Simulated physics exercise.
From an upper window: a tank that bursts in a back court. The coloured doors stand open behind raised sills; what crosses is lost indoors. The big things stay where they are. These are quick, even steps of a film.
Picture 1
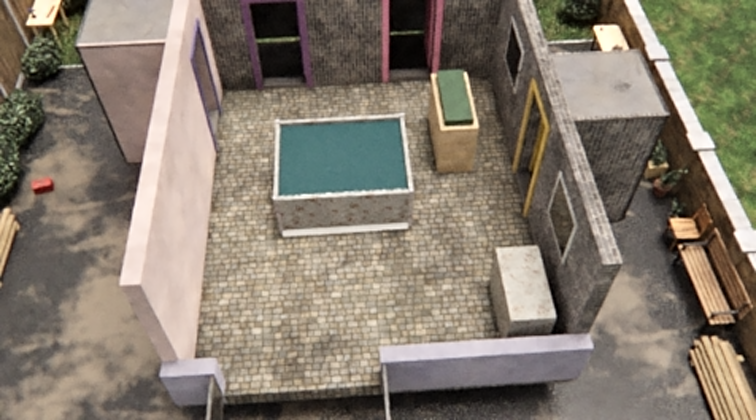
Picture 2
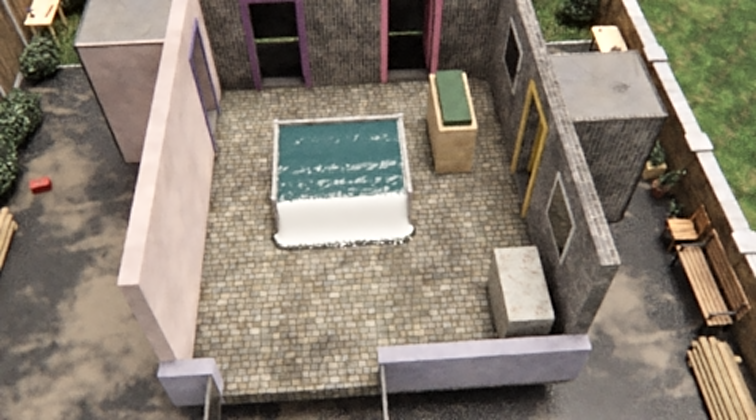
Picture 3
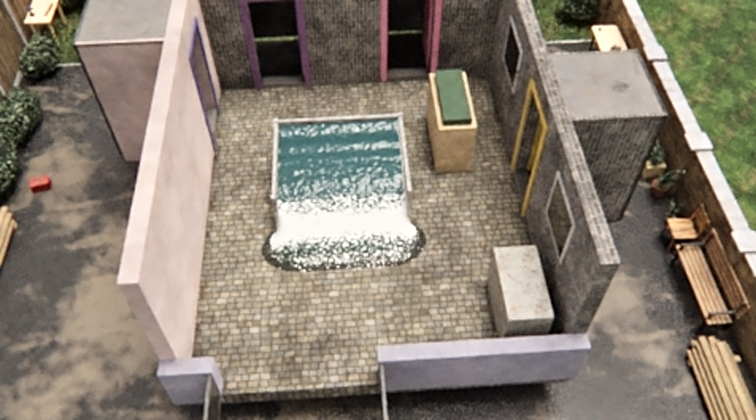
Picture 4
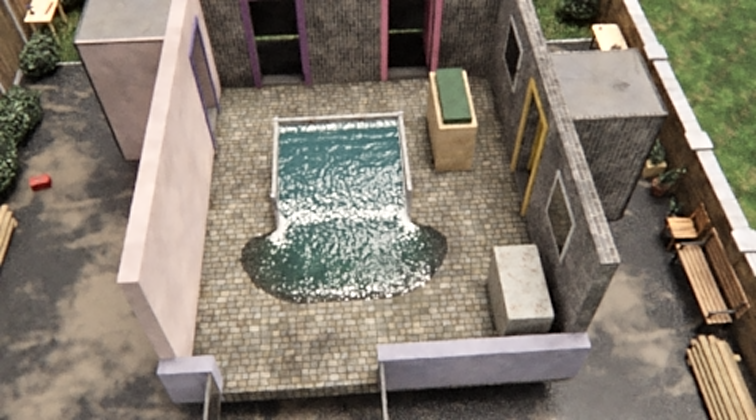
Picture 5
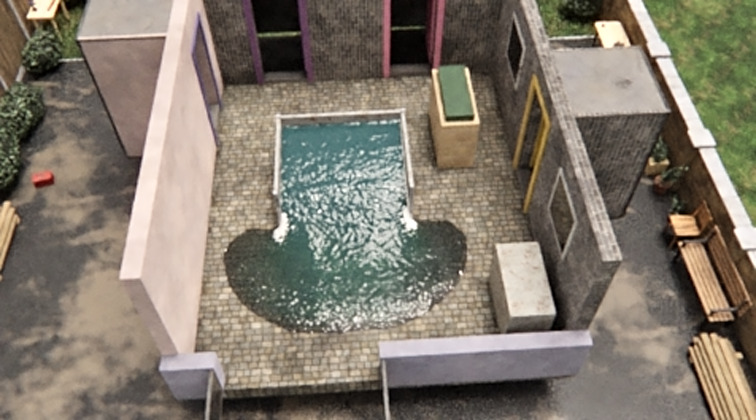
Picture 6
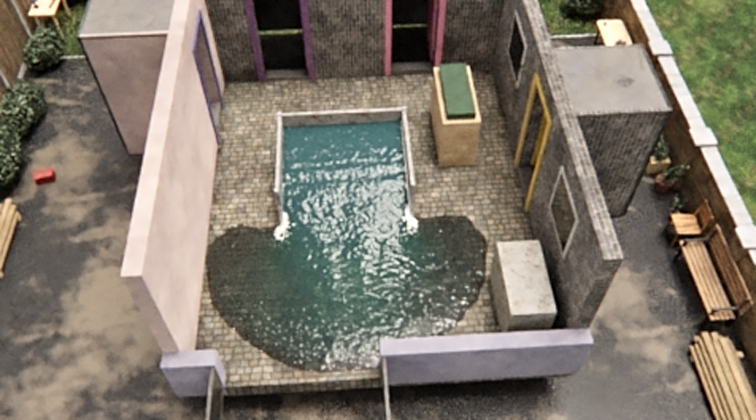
At the start, a rectangular tank of still, dark green water stands on the paved floor of a walled court. Its near side gives way and white, foaming water pours out toward the viewer, then fans left and right in a widening dark green sheet as the level inside drops.
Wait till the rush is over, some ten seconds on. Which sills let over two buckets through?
One by one: The pink door admits no more than that; the purple door admits no more than that; the yellow door admits no more than that; the blue door admits no more than that.
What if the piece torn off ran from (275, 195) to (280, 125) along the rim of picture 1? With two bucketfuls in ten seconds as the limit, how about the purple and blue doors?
Purple floods; blue is over.
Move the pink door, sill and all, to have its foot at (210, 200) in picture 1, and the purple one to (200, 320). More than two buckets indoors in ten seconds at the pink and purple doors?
One by one: The pink one holds, the purple one lets more in.
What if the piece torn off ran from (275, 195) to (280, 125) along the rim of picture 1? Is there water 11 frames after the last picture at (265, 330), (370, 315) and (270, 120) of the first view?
In that order: Covered, not flooded, under water.
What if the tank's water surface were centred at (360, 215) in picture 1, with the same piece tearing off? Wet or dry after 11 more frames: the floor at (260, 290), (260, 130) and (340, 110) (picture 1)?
In that order: Not flooded, not flooded, not flooded.
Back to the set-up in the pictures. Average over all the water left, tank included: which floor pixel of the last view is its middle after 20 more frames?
At about (370, 266).
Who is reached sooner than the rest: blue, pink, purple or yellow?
I say the yellow-painted one.
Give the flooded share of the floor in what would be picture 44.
Near 80 in a hundred.
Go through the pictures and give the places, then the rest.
In the first frame, the water tank at (342, 158) is whole and still.
In the second frame, the front is at (276, 237), out from the gap at (344, 215).
In the third frame, the front is at (268, 251), out from the gap at (343, 217).
In the fourth frame, water pours out at (344, 217) and has run to (256, 277).
In the fifth frame, the front is at (267, 315), out from the gap at (346, 215).
In the sixth frame, the front is at a hidden place, out from the gap at (347, 213).
A moment on, water covers 40 % of the floor; the pink door not reached, the purple door not reached, the yellow door not reached, the blue door not reached.
Next, water covers 40 % of the floor; the pink door not reached, the purple door not reached, the yellow door not reached, the blue door not reached.
Then, water covers 55 % of the floor; the pink door not reached, the purple door not reached, the yellow door wet at the sill, nothing in, the blue door not reached.
Later, water covers 80 % of the floor; the pink door wet at the sill, nothing in, the purple door not reached, the yellow door wet at the sill, nothing in, the blue door wet at the sill, nothing in.
In the end, water covers 95 % of the floor; the pink door wet at the sill, nothing in, the purple door wet at the sill, nothing in, the yellow door wet at the sill, nothing in, the blue door wet at the sill, nothing in.
